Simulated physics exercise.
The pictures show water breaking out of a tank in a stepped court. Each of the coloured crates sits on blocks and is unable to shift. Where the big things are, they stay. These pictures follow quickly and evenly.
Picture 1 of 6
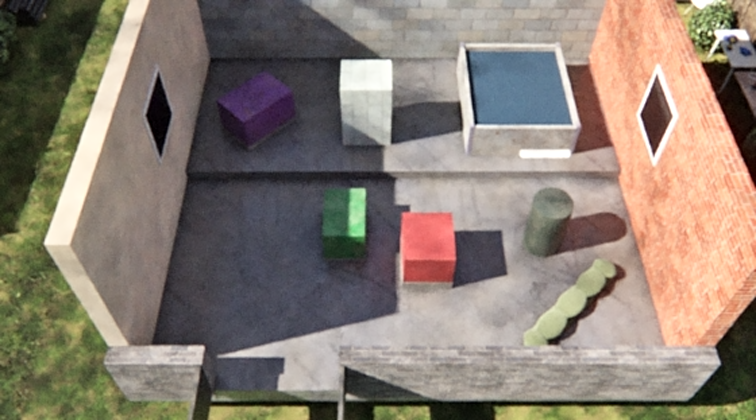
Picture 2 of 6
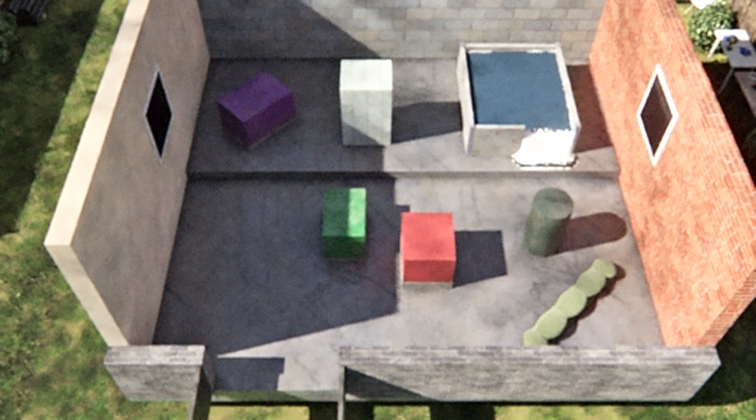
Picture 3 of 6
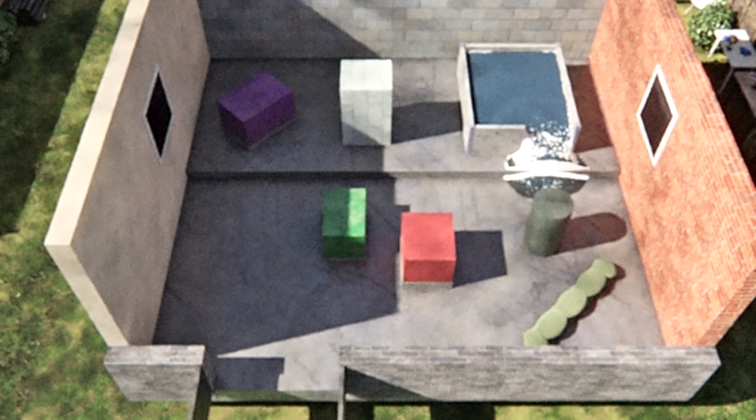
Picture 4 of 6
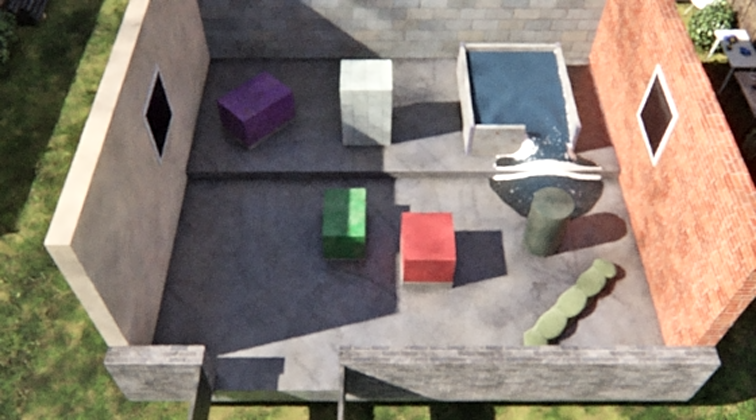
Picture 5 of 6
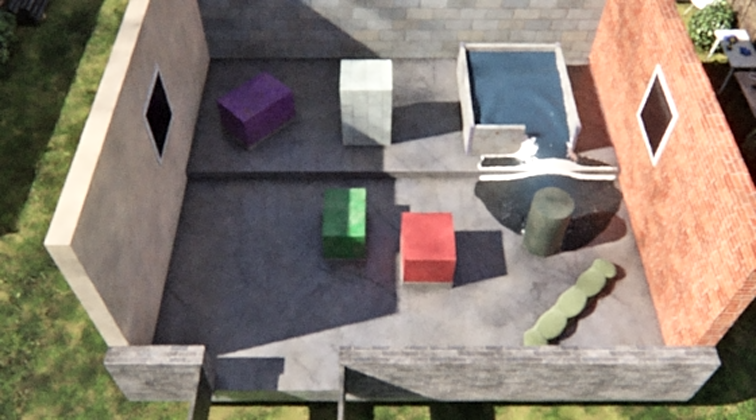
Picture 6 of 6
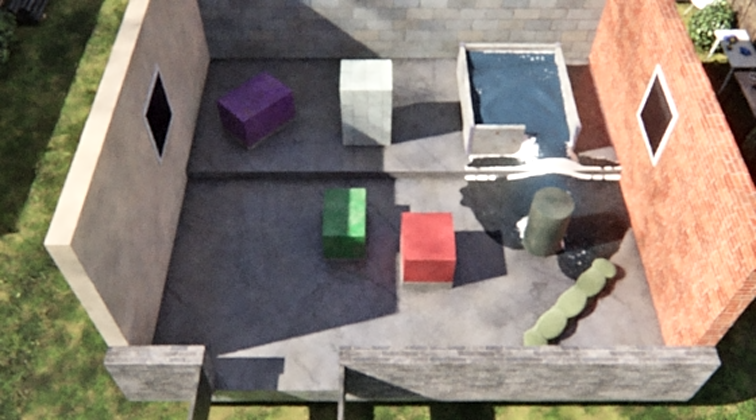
A walled court with a stepped concrete floor, seen from high above by a still camera, has a pale wall at left and a brick one at right. A blue water tank stands at the upper right, with purple and white blocks to its left and green and red crates, a dark green cylinder and a pale green wavy hedge below. Water bursts from the tank's front, drops over the step and spreads darkly around the cylinder.
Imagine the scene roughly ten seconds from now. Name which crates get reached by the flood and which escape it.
My prediction: The green crate will come out wet; the purple crate will come out dry; the red crate will come out dry.
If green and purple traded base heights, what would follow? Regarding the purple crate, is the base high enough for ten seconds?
The purple one is not reached.
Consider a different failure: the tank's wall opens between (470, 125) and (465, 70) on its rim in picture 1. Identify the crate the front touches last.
The red-painted one.
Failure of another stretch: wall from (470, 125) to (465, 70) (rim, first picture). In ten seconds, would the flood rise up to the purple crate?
Looking at the purple crate, it is hit.
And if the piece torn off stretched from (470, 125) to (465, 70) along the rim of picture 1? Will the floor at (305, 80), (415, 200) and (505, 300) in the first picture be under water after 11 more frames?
Those three places would be soaking, soaking and still unsoaked, in that order.
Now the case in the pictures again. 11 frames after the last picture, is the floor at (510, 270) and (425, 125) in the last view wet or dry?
Result, in sequence: Waterlogged; unwetted.
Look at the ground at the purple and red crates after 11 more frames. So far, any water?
At purple the front is absent, at red it is there.
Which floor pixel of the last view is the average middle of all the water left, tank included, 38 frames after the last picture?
Centre of mass: Roughly (483, 229).
A moment on, water covers 15 % of the floor; the green crate not reached, the purple crate not reached, the red crate water round its plinth.
Next, water covers 25 % of the floor; the green crate water round its plinth, the purple crate not reached, the red crate water round its plinth.
Then, water covers 30 % of the floor; the green crate water round its plinth, the purple crate not reached, the red crate water round its plinth.
Later, water covers 55 % of the floor; the green crate water round its plinth, the purple crate not reached, the red crate water round its plinth.
In the end, water covers 60 % of the floor; the green crate was topped, the purple crate stayed above the water, the red crate stayed above the water.
